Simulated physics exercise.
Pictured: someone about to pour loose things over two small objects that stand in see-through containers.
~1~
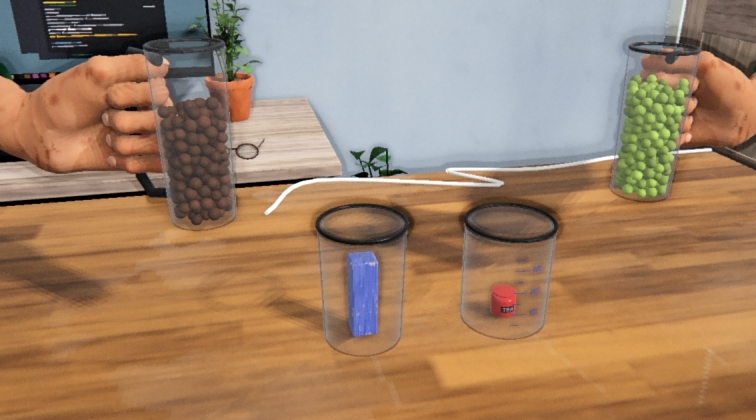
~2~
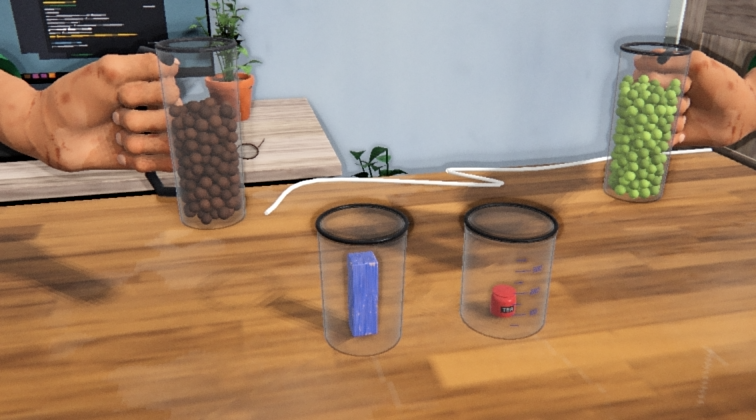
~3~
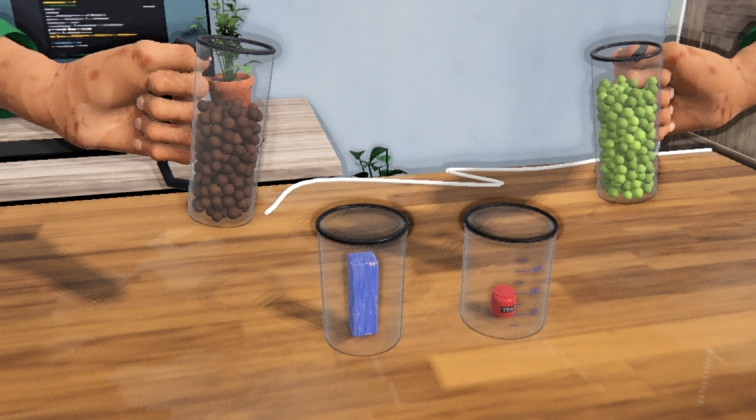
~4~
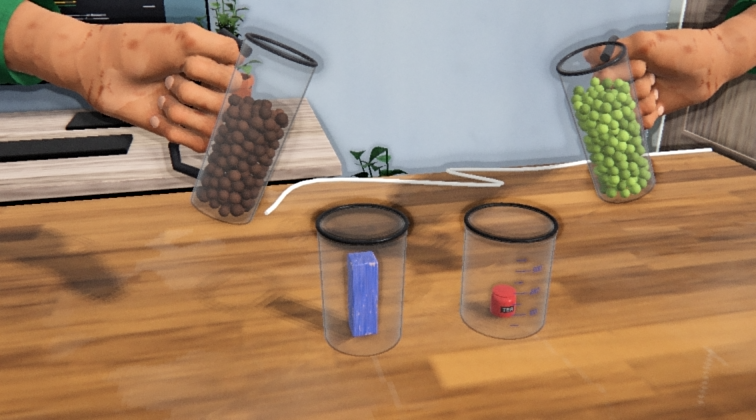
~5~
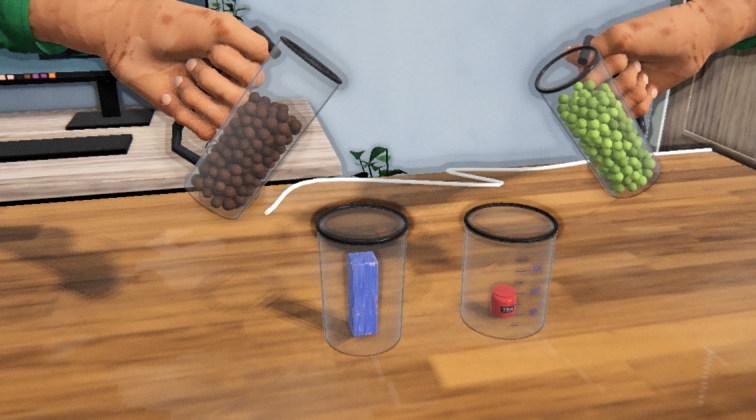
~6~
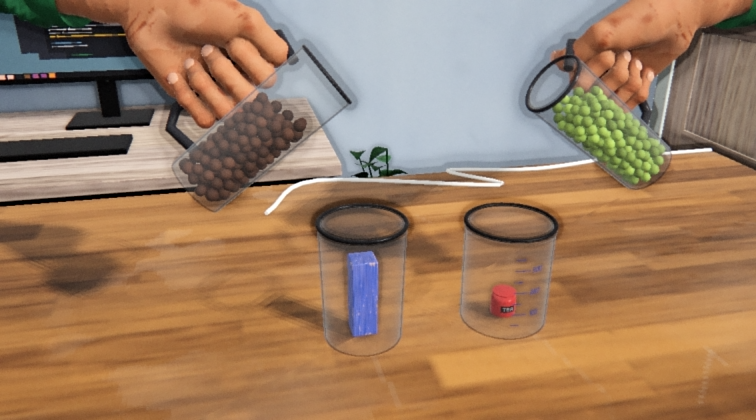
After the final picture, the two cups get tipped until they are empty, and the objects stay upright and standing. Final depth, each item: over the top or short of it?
As I see it, left thing: Tip stays above; right thing: Tip goes below.
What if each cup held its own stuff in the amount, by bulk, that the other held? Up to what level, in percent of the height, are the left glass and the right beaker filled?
65 and 45 percent.
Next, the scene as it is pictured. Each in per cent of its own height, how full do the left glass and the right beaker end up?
Left 55 %, right 50 %.
Then, 0.48 s after the last picture, left glass empty, all of its cupful still in the cup; right beaker empty, all of its cupful still in the cup.
Then, 0.91 s after the last picture, left glass nearly empty, about two thirds of its cupful still in the cup; right beaker nearly empty, about two thirds of its cupful still in the cup.
Then, 1.27 s after the last picture, left glass a third full, none of its cupful still in the cup, one piece on the counter; right beaker a third full, none of its cupful still in the cup.
At rest, left glass half full (surface near (363, 271)), one piece on the counter; right beaker half full (surface near (506, 269)), nothing beside it; the left thing is still showing; the right thing is covered.
